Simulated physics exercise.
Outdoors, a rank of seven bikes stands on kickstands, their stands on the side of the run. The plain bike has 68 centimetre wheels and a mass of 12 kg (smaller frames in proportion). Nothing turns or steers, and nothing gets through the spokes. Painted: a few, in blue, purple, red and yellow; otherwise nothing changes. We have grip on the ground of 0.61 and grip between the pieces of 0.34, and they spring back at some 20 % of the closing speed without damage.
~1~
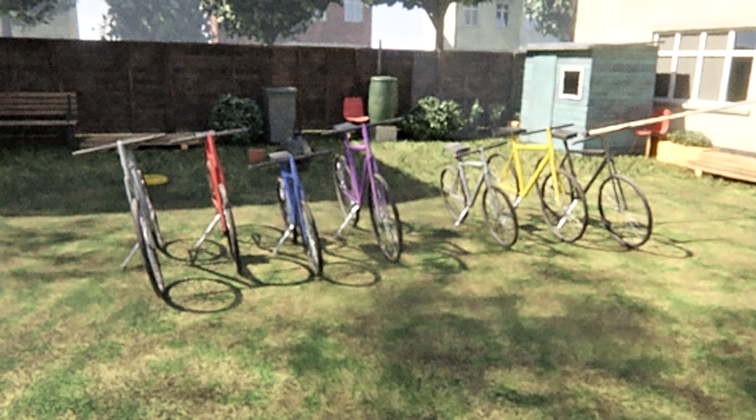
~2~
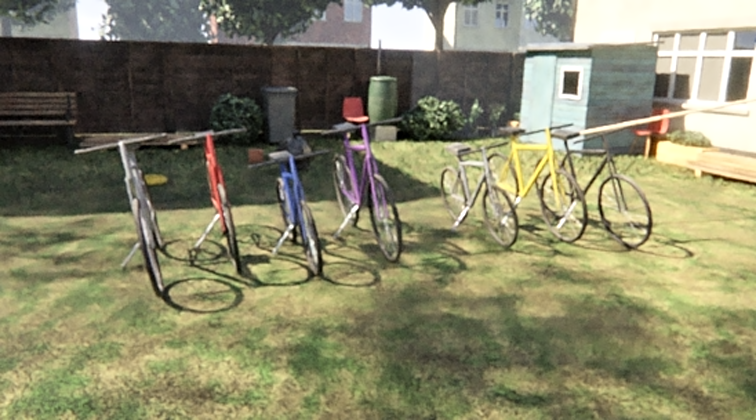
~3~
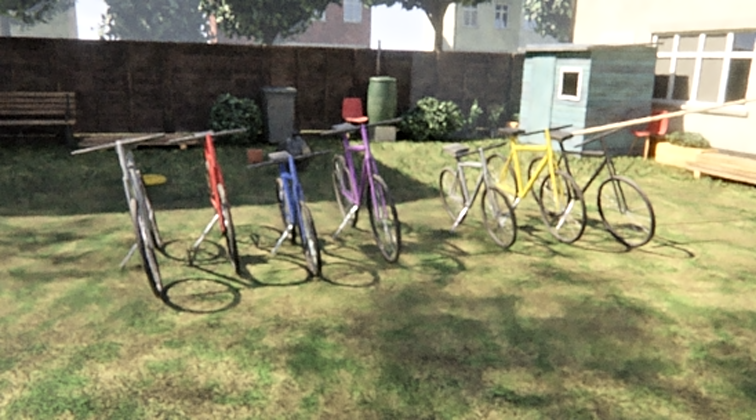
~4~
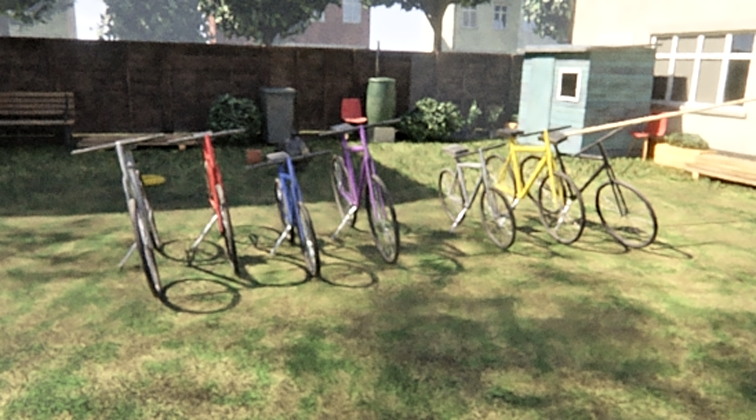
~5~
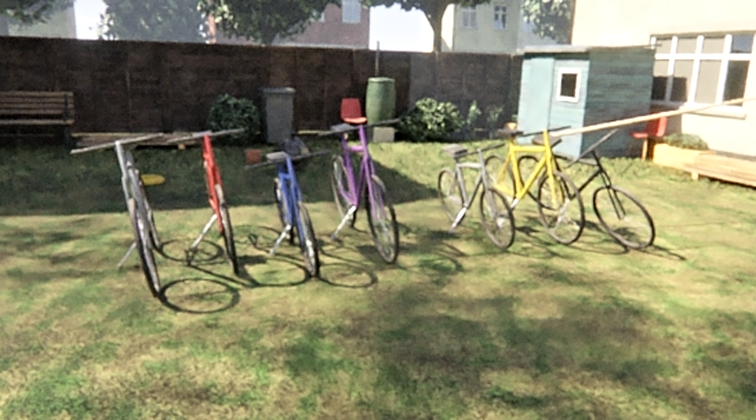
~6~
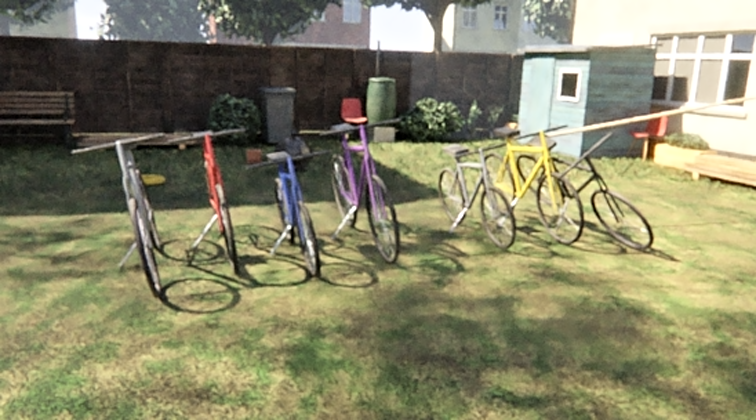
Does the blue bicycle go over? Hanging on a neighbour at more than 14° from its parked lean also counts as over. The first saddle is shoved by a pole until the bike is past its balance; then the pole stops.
Safe.
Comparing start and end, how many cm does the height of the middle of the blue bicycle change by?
Its middle ends around 0 cm lower.
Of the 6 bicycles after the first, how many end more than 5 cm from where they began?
Answer: 2.
Then, 0.53 s past the last view, 1 of the 6 other bicycles over; blue bicycle unmoved; yellow bicycle 36° from how it stood.
Then, 0.87 s past the last view, 2 of the 6 other bicycles over; blue bicycle unmoved; yellow bicycle 67° from how it stood.
In the end, 2 of the 6 other bicycles over; blue bicycle unmoved; yellow bicycle lying flat; red bicycle unmoved. Four left standing. From the last view, middles, blue bicycle near (291, 204), yellow bicycle near (476, 207).
